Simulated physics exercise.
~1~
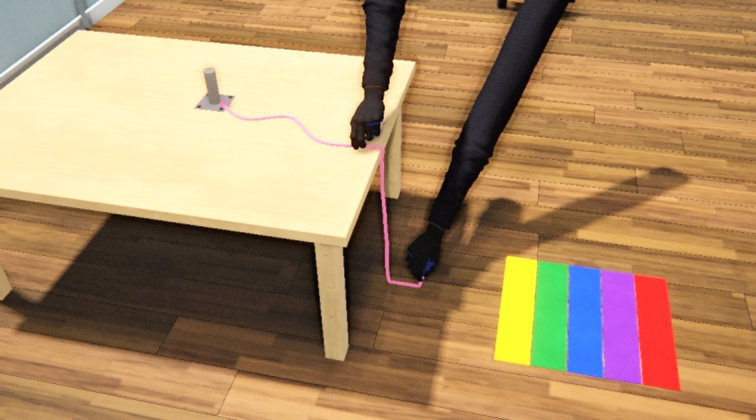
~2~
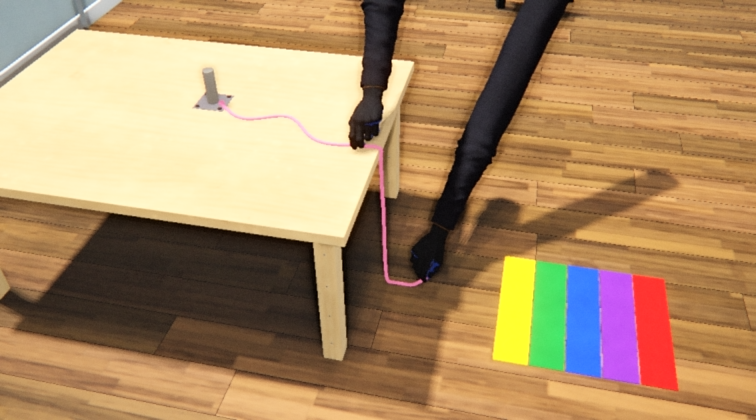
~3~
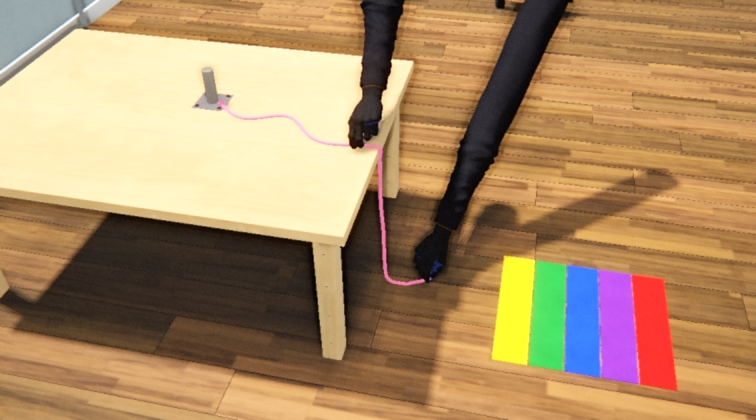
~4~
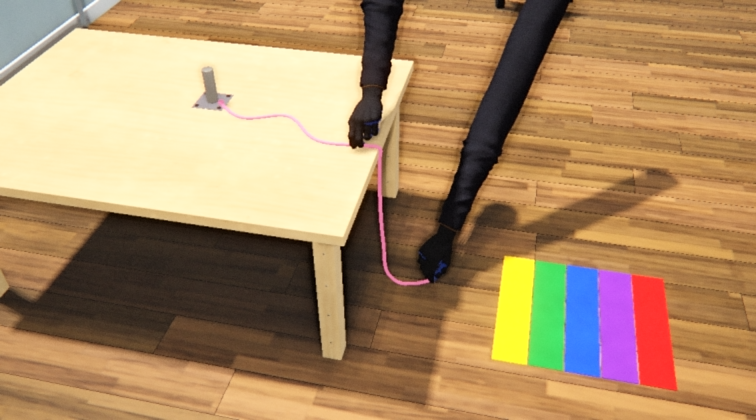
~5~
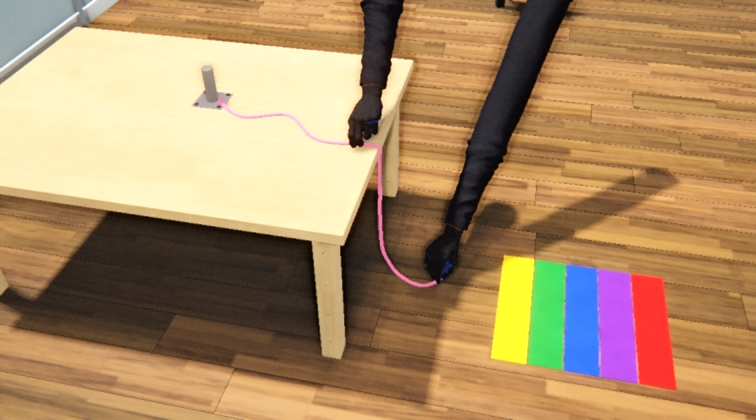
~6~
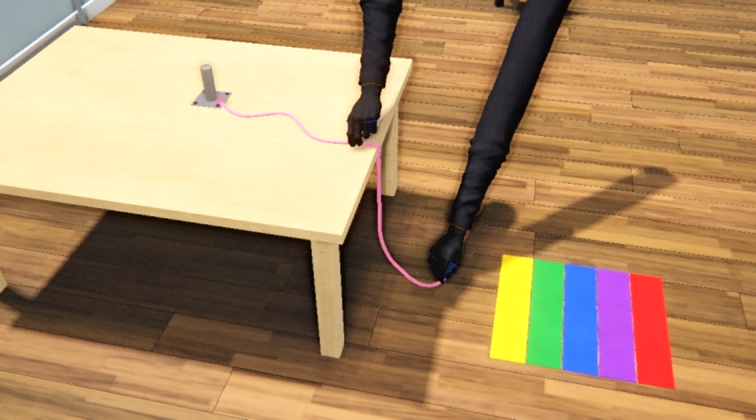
A dark-sleeved arm held a pink cord at the table's edge while the other hand, low near the floor, drew its end slightly right, and the hanging part eased into a smoother curve.
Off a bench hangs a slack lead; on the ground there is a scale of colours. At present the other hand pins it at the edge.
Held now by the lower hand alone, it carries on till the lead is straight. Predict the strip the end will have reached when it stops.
I would say the green strip.
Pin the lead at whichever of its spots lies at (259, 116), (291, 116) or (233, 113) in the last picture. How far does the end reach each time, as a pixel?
Roughly (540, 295), (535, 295) and (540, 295).
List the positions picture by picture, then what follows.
In the first picture, end (422, 277); yellow (514, 341); green (549, 347); blue (586, 353); purple (622, 359); red (660, 365).
In the second picture, end (426, 278); lead through (235, 116) (294, 120) (335, 145) (381, 170) (384, 226) (386, 272).
In the third picture, end (429, 278).
In the fourth picture, end (434, 279); lead through (234, 115) (294, 119) (335, 144) (380, 170) (381, 225) (387, 272).
In the fifth picture, end (441, 279).
In the sixth picture, end (444, 279); lead through (233, 113) (293, 117) (334, 142) (379, 168) (380, 224) (400, 269).
Early on, end near (480, 285); short of the strips.
Midway, end near (523, 291); over yellow.
At the end of the slack, end near (549, 295); over green. It gets as far as the green strip.
